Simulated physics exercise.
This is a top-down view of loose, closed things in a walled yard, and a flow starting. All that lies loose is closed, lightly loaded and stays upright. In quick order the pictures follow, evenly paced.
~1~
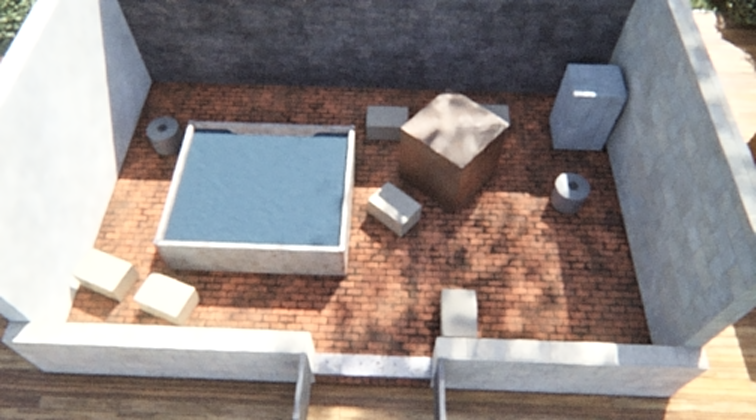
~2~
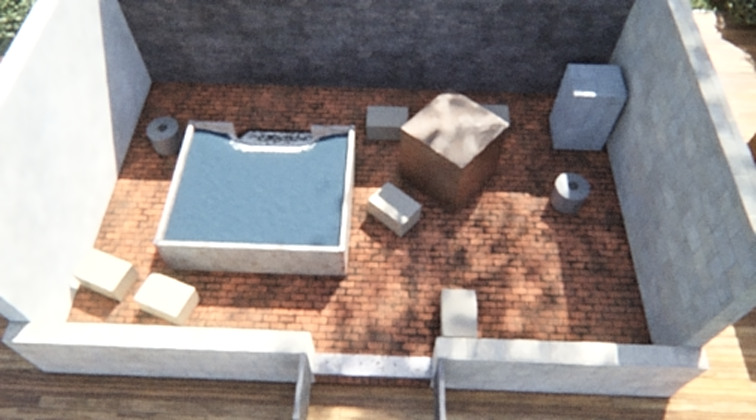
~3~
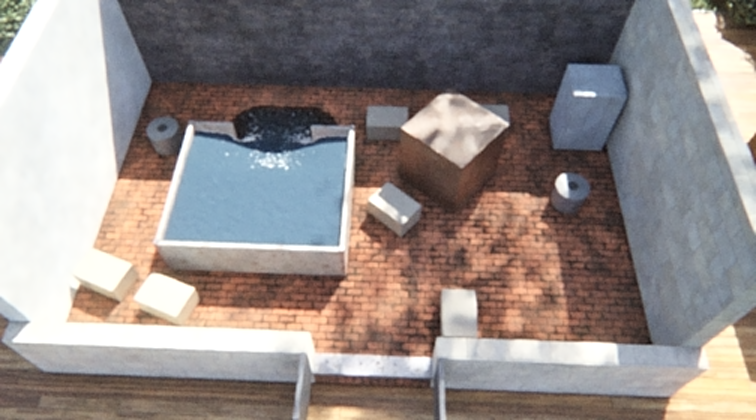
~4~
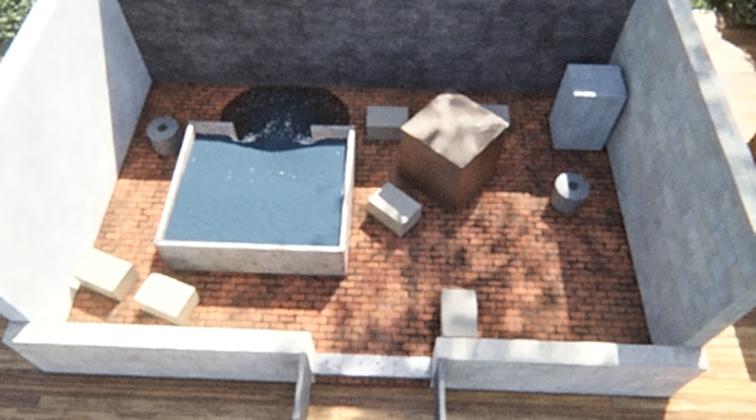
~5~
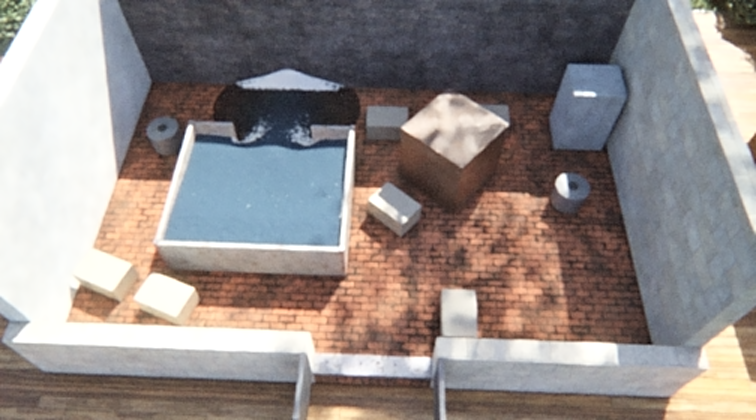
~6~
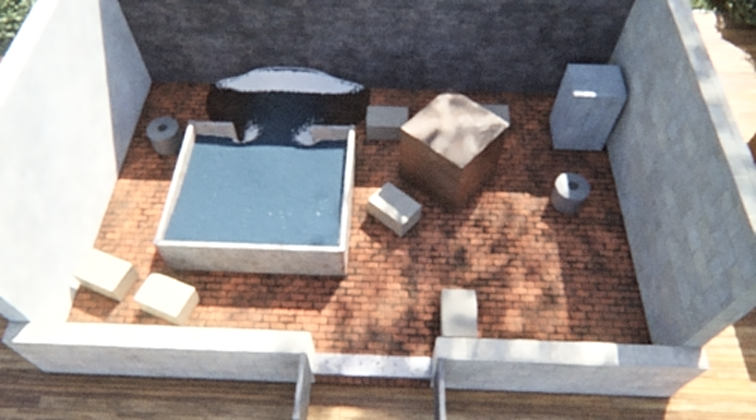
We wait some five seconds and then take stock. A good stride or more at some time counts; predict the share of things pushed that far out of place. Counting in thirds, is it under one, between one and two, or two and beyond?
It hits two thirds.
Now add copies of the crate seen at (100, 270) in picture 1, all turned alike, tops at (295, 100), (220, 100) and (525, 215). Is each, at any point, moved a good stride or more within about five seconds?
First driven off; second driven off; third falls short.
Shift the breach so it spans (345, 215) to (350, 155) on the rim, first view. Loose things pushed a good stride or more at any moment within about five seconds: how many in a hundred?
Estimate: Roughly 50 per cent.
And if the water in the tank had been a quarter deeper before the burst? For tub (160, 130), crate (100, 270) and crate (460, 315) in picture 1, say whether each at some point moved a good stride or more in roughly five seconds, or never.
As listed: Swept aside, that far or more, less than that.
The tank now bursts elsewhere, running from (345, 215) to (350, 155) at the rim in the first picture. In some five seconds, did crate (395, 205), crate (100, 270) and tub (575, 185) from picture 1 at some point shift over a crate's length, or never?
First covers that distance, second stays short of it, third covers that distance.
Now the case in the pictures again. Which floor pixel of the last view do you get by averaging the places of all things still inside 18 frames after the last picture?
Around pixel (361, 241).
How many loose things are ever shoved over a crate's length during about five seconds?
6.
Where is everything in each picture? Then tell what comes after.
A crate at (459, 313), on the bottom; a tub at (162, 128) rests on the ground; 0 of 8 have shifted, in the first picture.
A crate at (459, 313) rests on the ground; a tub at (162, 128) rests on the ground; 0 of 8 have shifted, in the second picture.
A crate at (459, 313), on the bottom; a tub at (162, 128), on the bottom; 0 of 8 have shifted, in the third picture.
A crate at (459, 313) rests on the ground; a tub at (162, 128), on the bottom; 0 of 8 have shifted, in the fourth picture.
A crate at (459, 313), on the bottom; a tub at (162, 128), on the bottom; 0 of 8 have shifted, in the fifth picture.
A crate at (459, 313), on the bottom; a tub at (162, 128) rests on the ground; 0 of 8 have shifted, in the sixth picture.
A moment on, 0 of 8 are well off their spots; 0 afloat.
Next, 0 of 8 are well off their spots; 0 afloat.
Later, 5 of 8 are well off their spots; 2 afloat.
In the end, 6 of 8 are well off their spots, and 6 have been at some point; 4 afloat.
